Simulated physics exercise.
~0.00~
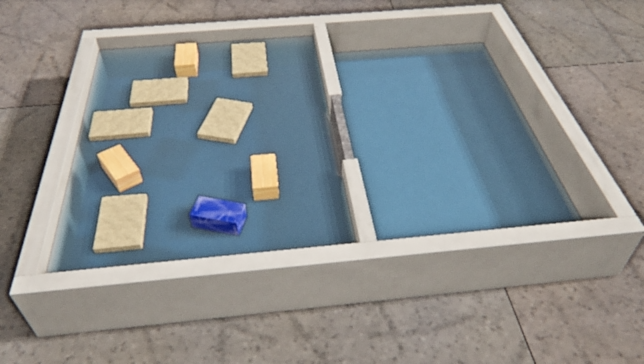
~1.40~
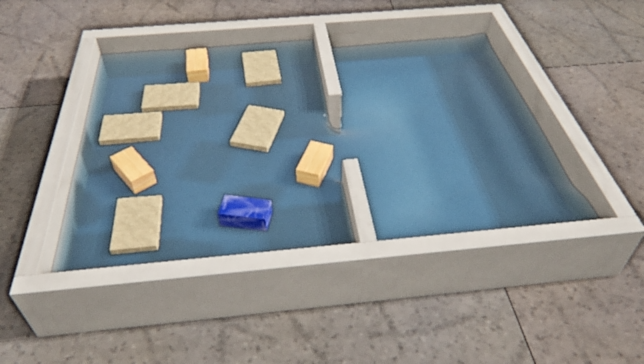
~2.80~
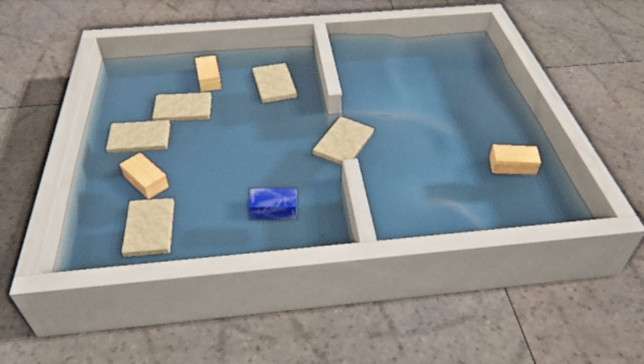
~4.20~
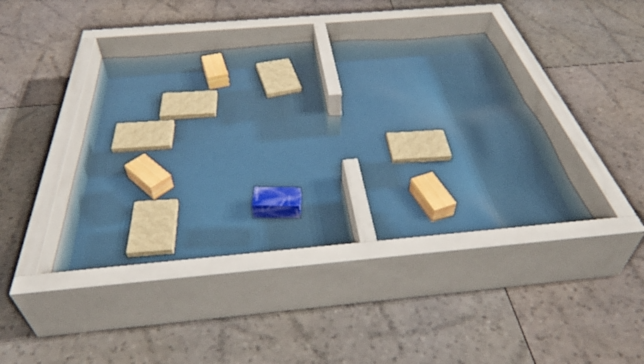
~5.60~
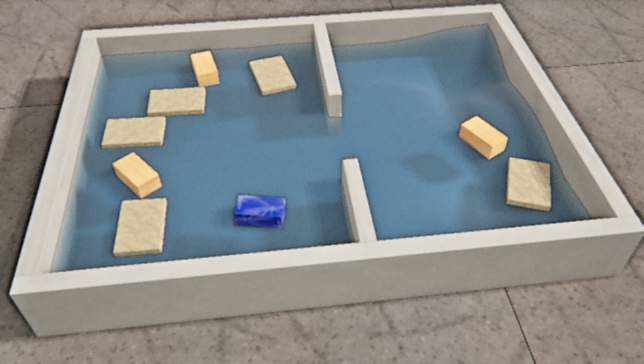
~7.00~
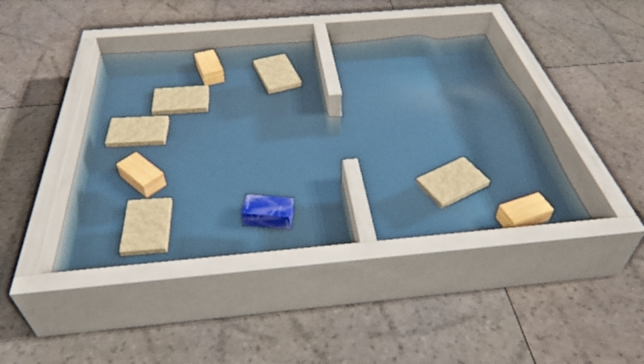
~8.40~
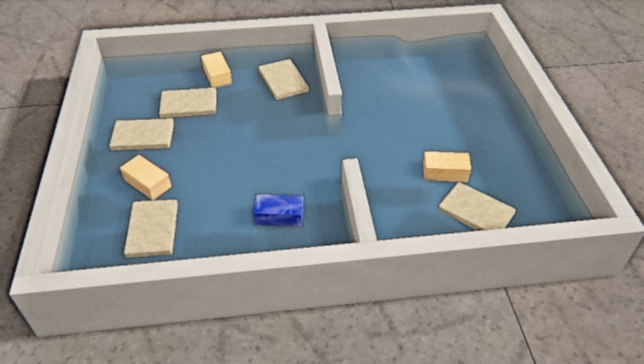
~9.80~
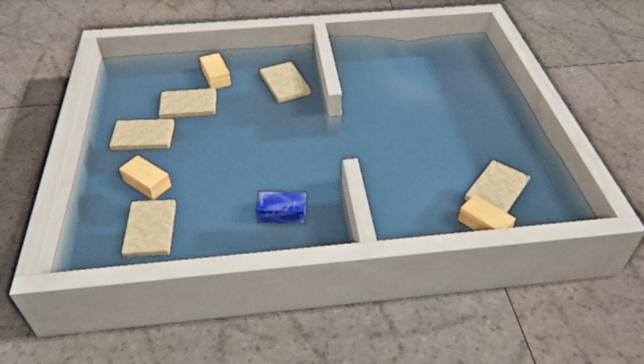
Two pale blocks float through the gap into the right side; the blue block stays left.
